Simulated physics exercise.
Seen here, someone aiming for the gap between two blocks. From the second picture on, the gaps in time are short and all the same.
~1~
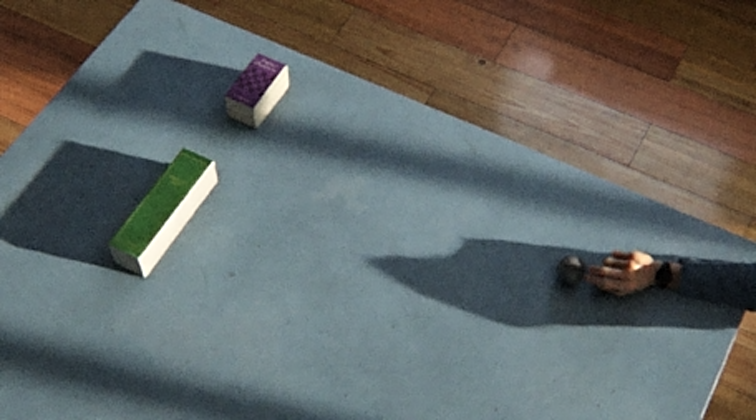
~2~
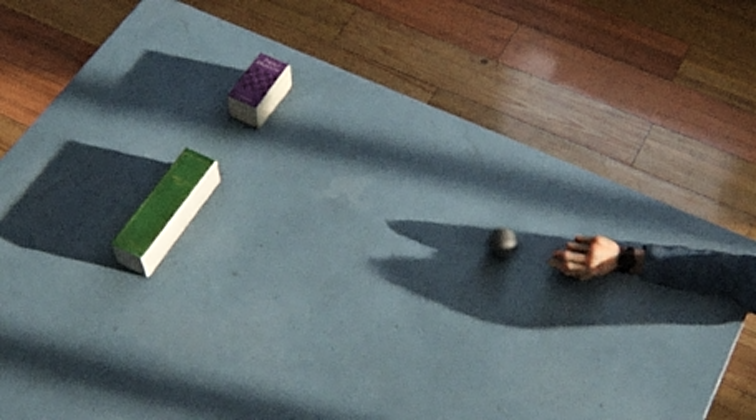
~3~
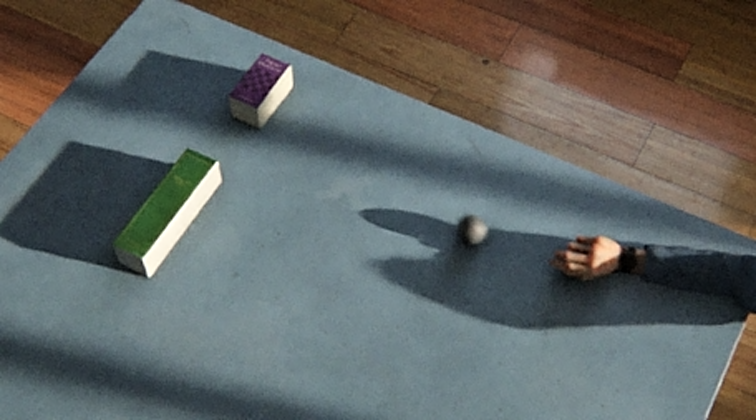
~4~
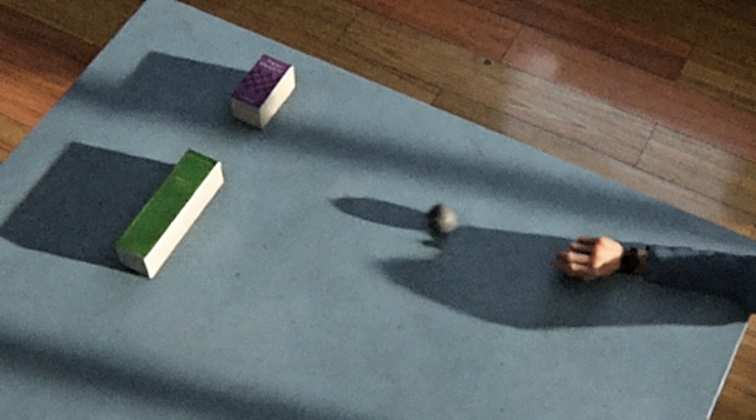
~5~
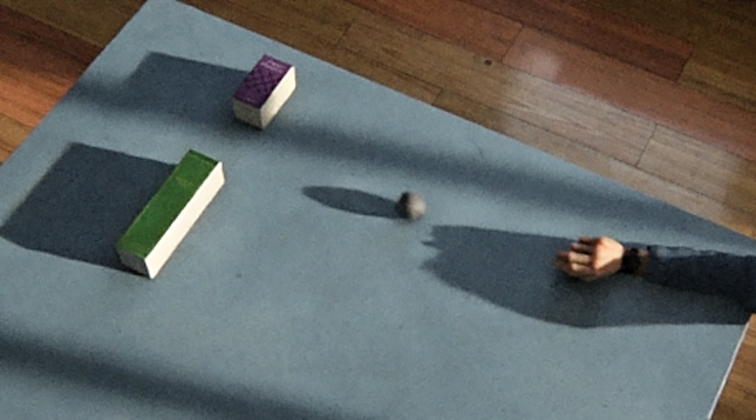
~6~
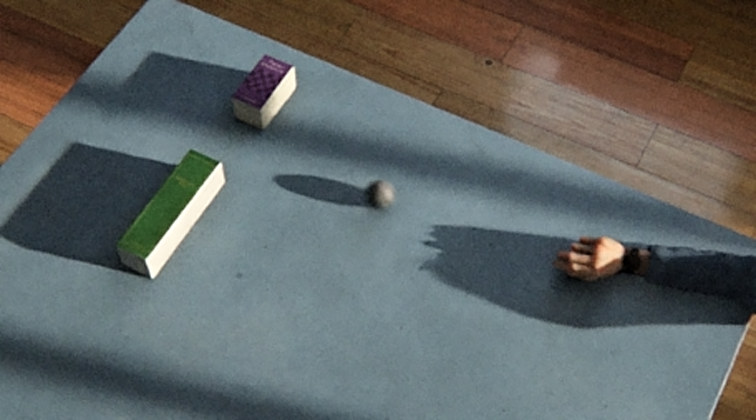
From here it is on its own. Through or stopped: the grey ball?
Outcome: The grey ball rolls through.
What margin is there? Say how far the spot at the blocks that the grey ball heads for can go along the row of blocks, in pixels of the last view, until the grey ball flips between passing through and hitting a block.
About 20 pixels up.
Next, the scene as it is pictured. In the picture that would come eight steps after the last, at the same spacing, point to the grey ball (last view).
At about (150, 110).
Then, 0.40 s after the last picture, grey ball heading on near (98, 86).
Then, 0.88 s after the last picture, grey ball heading on.
By the end, the grey ball passes through its gap.
